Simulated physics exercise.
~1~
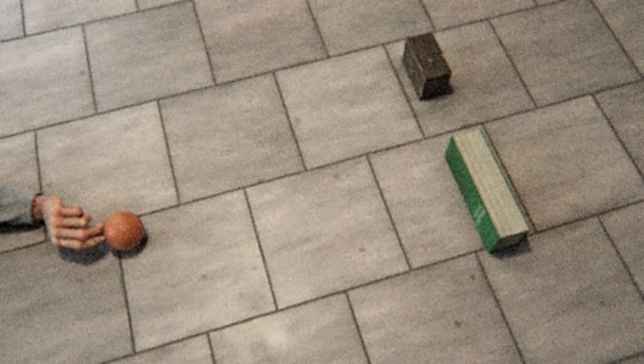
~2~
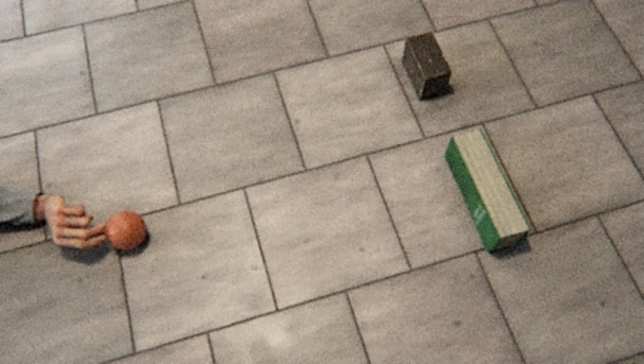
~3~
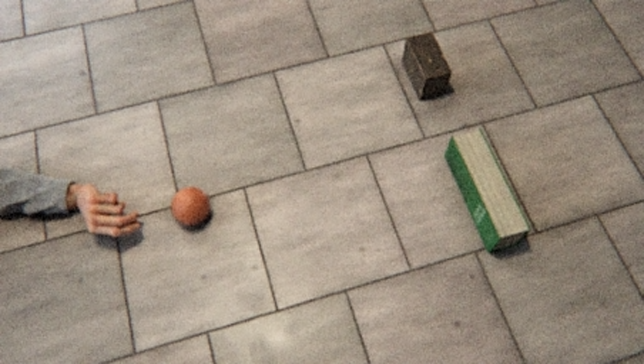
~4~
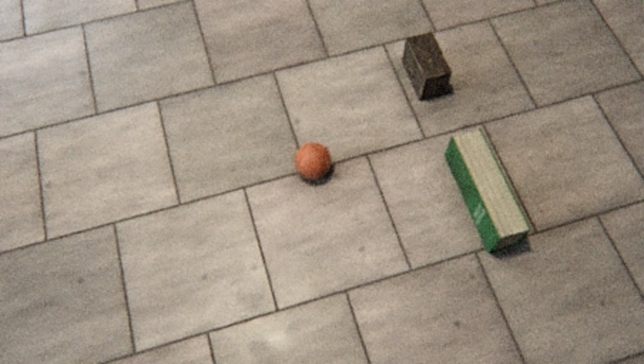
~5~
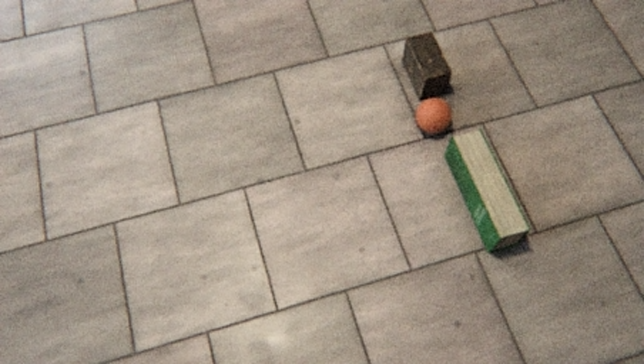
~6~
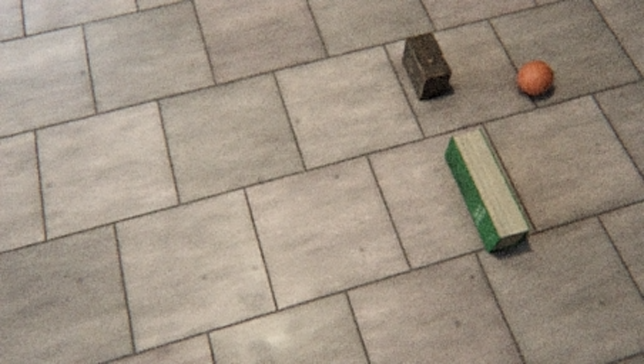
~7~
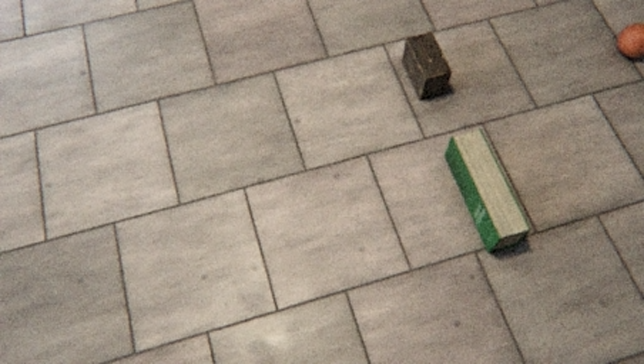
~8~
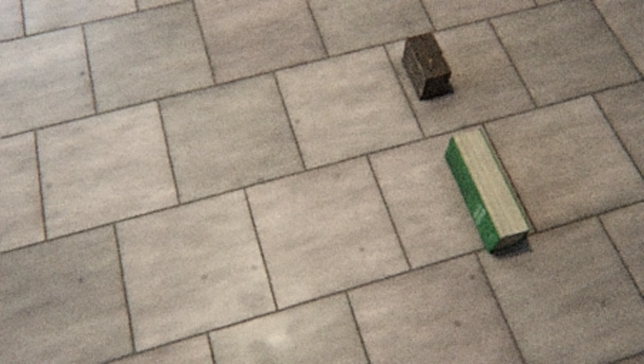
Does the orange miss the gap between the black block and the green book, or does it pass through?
The orange passes through the gap, rolling between the black block and the green book and on toward the upper right.
